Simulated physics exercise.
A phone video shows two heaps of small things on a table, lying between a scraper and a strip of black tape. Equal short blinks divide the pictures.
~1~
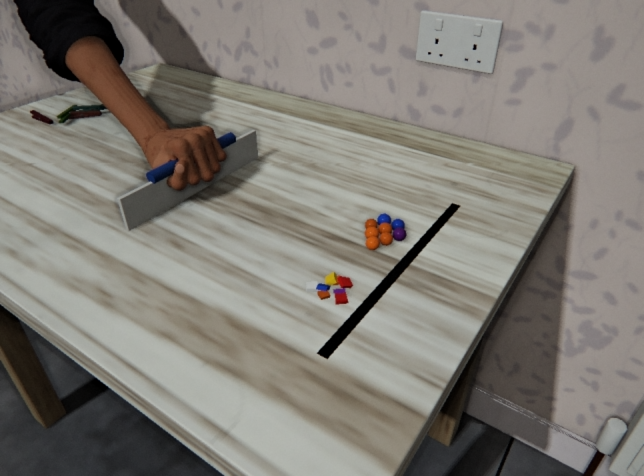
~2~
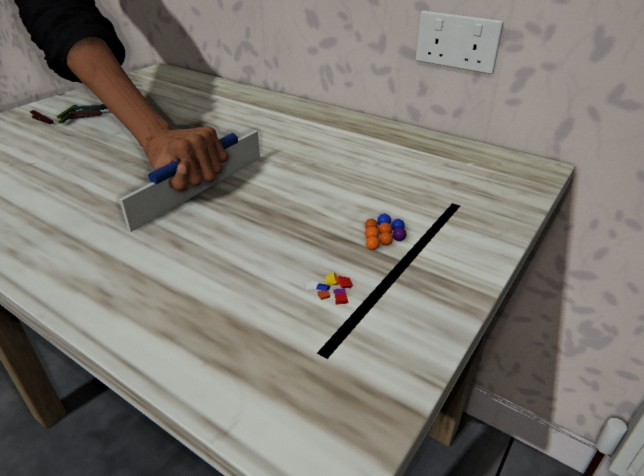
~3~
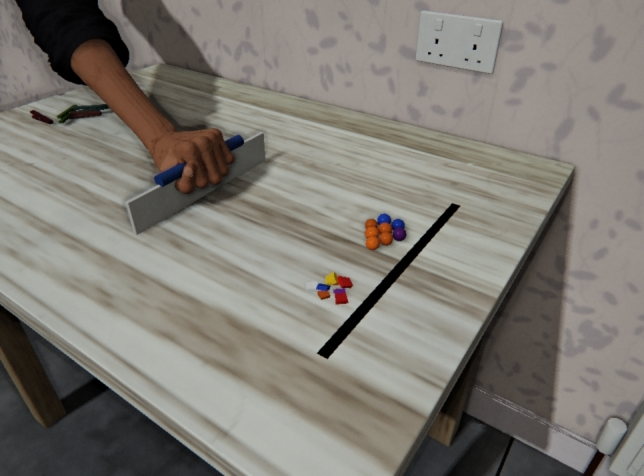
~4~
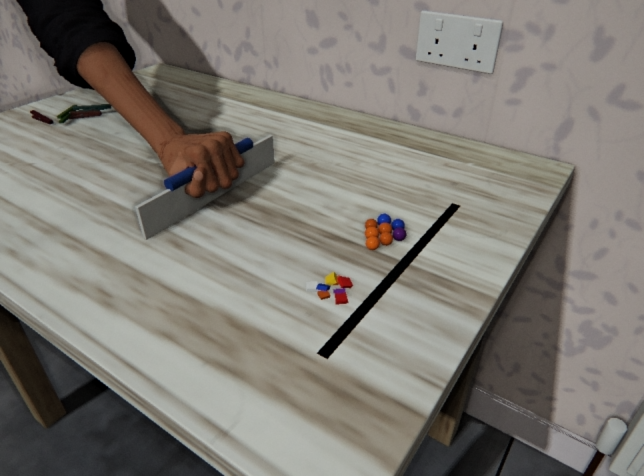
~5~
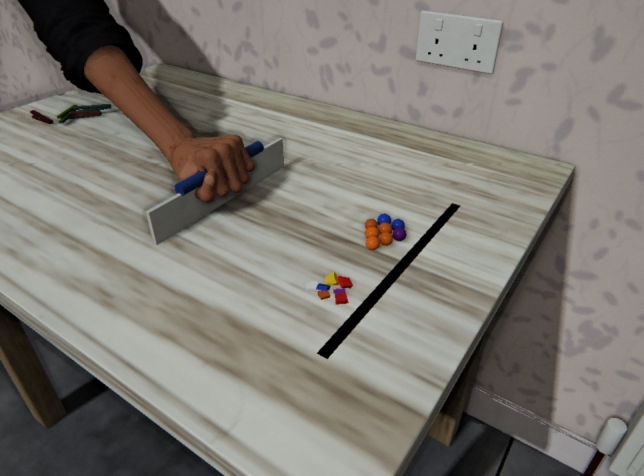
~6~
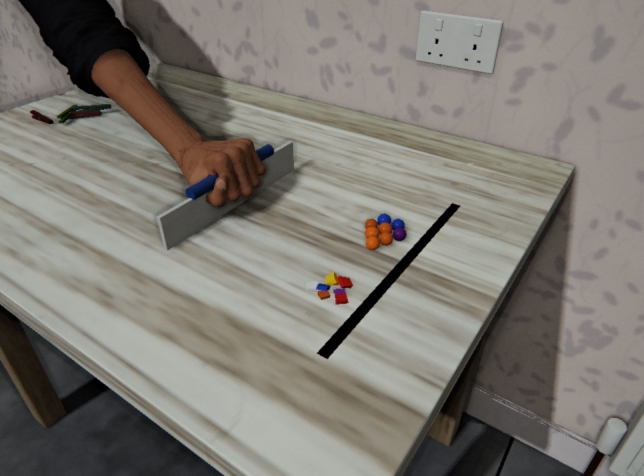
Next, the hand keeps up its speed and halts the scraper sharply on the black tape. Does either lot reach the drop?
In order: Front lot: Nothing spills off. Back lot: Some spills off.
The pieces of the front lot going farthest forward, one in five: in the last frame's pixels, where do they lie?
Centre of the leading fifth at rest: Around (405, 328).
Then, 0.41 s past the last view, scraper still moving, near (317, 205); front lot all on the table, its front near (341, 298); back lot all on the table, its front near (399, 234).
Then, 0.83 s past the last view, scraper stopped at the black tape; front lot all on the table, its front near (404, 327); back lot all on the table, its front near (473, 258).
Then, 1.11 s past the last view, scraper stopped at the black tape; front lot all on the table, its front near (405, 328); back lot about a third over the edge.
Finally, scraper stopped at the black tape; front lot all on the table, its front near (405, 328); back lot all over the edge.
